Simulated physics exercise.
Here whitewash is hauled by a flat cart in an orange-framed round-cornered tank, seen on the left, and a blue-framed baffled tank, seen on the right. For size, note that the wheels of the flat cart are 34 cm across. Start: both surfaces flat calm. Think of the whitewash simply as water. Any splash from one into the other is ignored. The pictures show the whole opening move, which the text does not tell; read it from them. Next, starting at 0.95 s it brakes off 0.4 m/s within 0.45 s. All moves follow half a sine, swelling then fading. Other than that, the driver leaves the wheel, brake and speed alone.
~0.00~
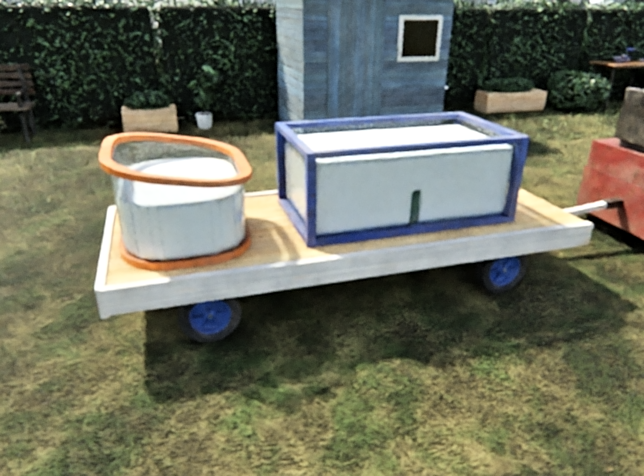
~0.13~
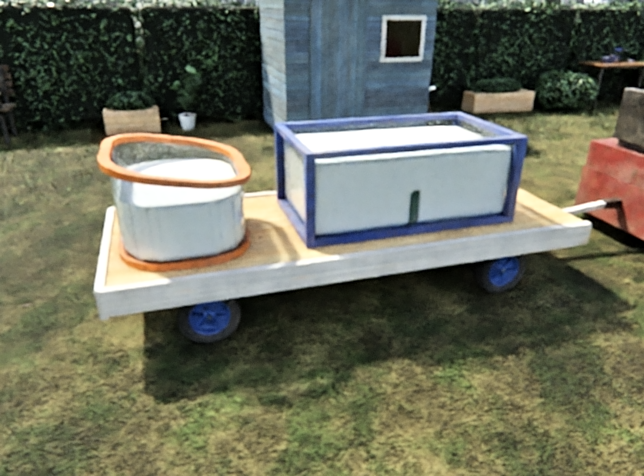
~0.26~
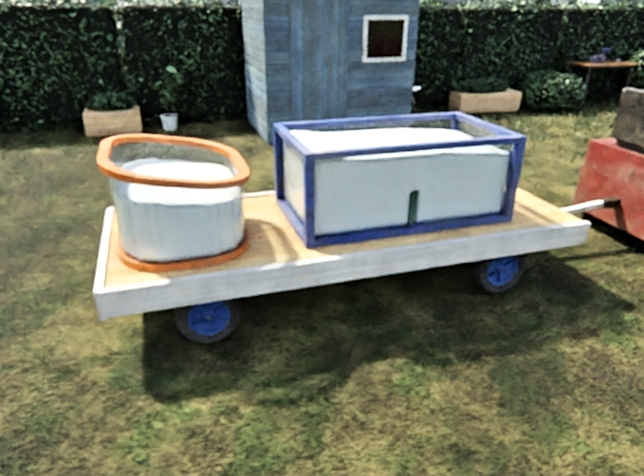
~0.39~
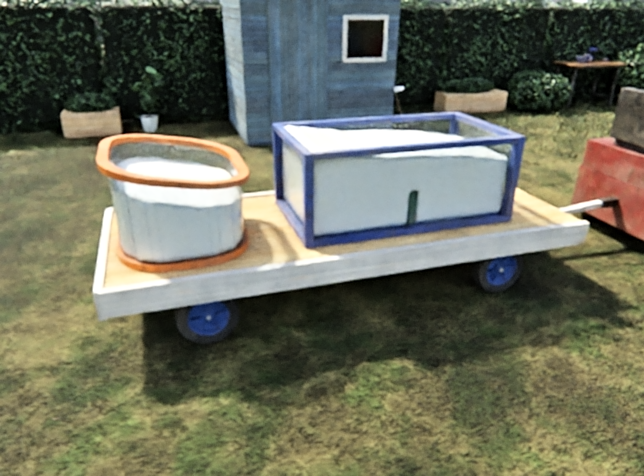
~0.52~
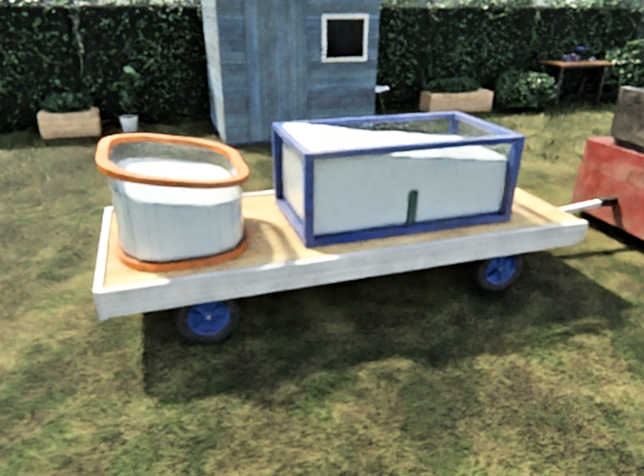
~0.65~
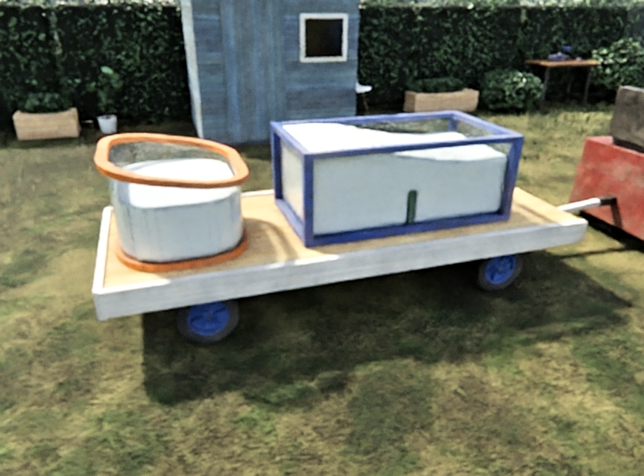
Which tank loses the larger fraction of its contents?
The rightmost one.
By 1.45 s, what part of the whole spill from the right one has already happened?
By then about 0 per cent is out.
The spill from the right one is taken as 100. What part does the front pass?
Share: Near 60%.
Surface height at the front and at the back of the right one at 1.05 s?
Approx. 42 cm front, approx. 42 cm back.
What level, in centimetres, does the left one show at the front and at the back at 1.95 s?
Front 30 cm, back 30 cm.
After 1.05 s the left one has lost nothing (front 34 cm, back 27 cm); the right one has lost nothing (front 43 cm, back 42 cm).
After 1.45 s the left one has lost nothing (front 31 cm, back 31 cm); the right one has lost nothing (front 55 cm, back 32 cm).
After 1.95 s the left one has lost nothing (front 31 cm, back 31 cm); the right one has lost 2 per cent, over the front, a little elsewhere (front 40 cm, back 44 cm).
After 4.39 s the left one has lost nothing; the right one has lost 3 per cent, over the front, a little elsewhere.
